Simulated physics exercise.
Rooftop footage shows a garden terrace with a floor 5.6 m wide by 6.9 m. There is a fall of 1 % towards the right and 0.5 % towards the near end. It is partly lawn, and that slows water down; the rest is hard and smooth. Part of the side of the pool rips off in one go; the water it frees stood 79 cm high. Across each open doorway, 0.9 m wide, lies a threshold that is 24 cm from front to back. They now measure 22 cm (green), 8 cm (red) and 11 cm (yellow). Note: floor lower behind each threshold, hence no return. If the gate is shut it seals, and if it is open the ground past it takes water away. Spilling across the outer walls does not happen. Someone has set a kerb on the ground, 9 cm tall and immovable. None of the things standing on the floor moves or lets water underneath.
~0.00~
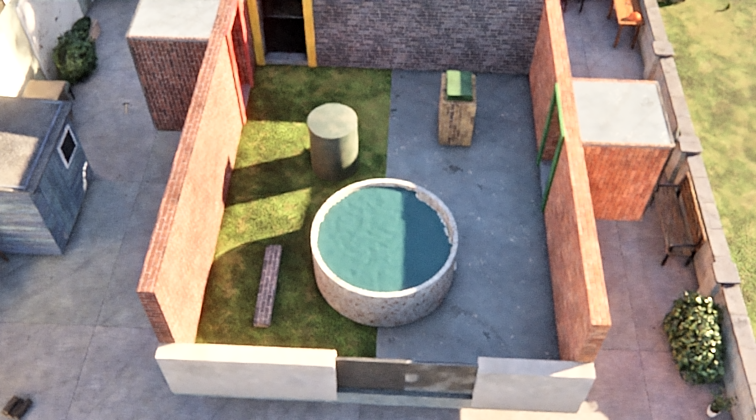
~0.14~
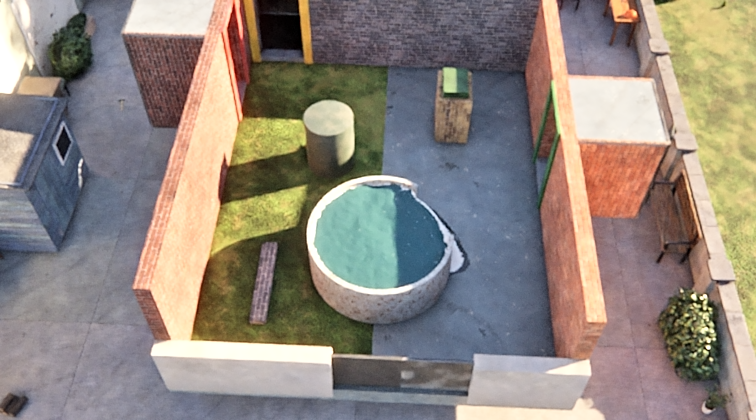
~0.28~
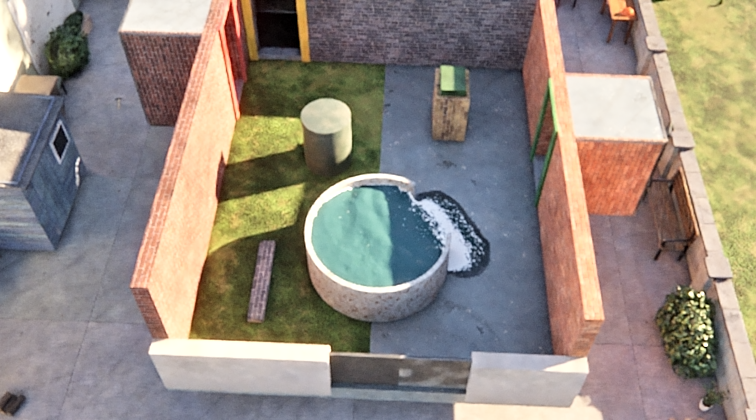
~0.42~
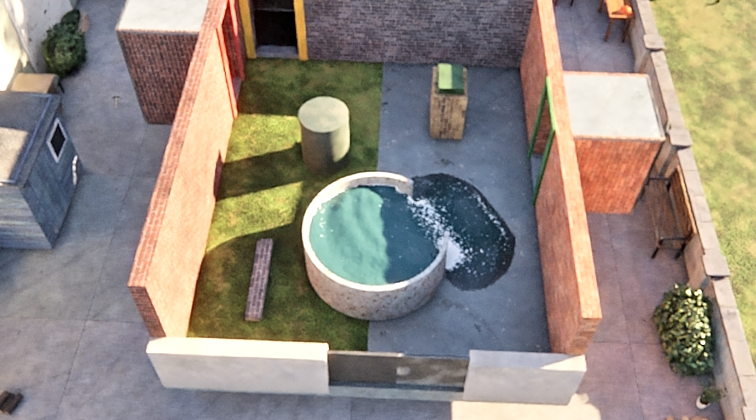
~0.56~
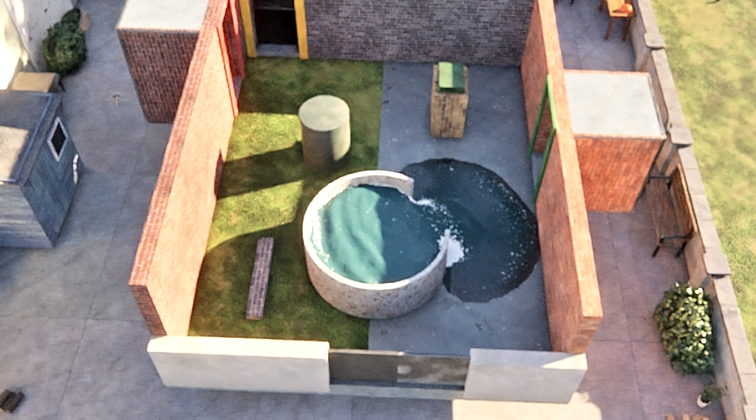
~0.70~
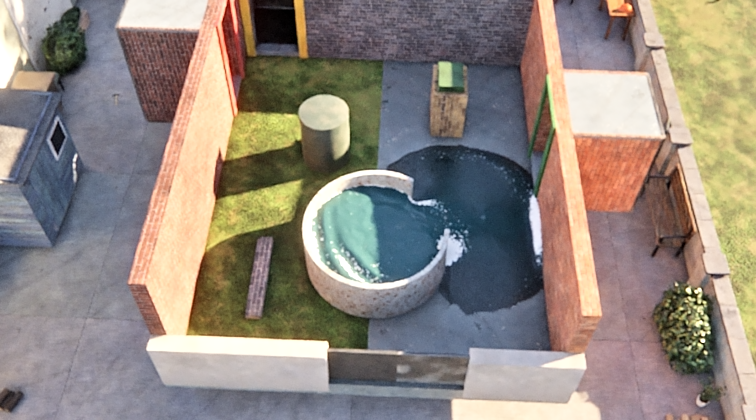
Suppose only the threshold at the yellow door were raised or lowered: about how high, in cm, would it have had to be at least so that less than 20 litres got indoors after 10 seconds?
It would have had to be about 7 cm high.
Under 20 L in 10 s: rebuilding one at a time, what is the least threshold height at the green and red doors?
About 29 cm at green and 7.5 cm at red.
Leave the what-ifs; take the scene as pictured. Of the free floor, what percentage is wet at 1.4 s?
Some 25 in a hundred.
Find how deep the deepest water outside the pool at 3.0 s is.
Around 38 centimetres.
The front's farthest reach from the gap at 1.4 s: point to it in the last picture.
In the last picture, around (523, 86).
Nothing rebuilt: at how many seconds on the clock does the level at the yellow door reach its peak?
Peak time: Around 6.5 s.
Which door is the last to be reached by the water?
The red door.
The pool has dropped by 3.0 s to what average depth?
Some 28 cm.
After 1.4 s water covers 25 % of the floor, deepest (46 cm) near (528, 232); it has not reached the yellow door.
After 3.0 s water covers 45 % of the floor, deepest (38 cm) near (522, 80); it has not reached the yellow door.
After 10.0 s water covers 95 % of the floor, deepest (11 cm) near (351, 199); 7 cm at the yellow door, 0 litres in over its 11 cm threshold.
At the yellow door as built, the water arrived by 3.9 s and peaked near 11 cm at 6.4 s.
Run again over the same 10 s with other heights there, 36 litres in over 5.5 cm, 15 litres over 7.5 cm. The limit of 20 litres is kept from about 7 cm up.
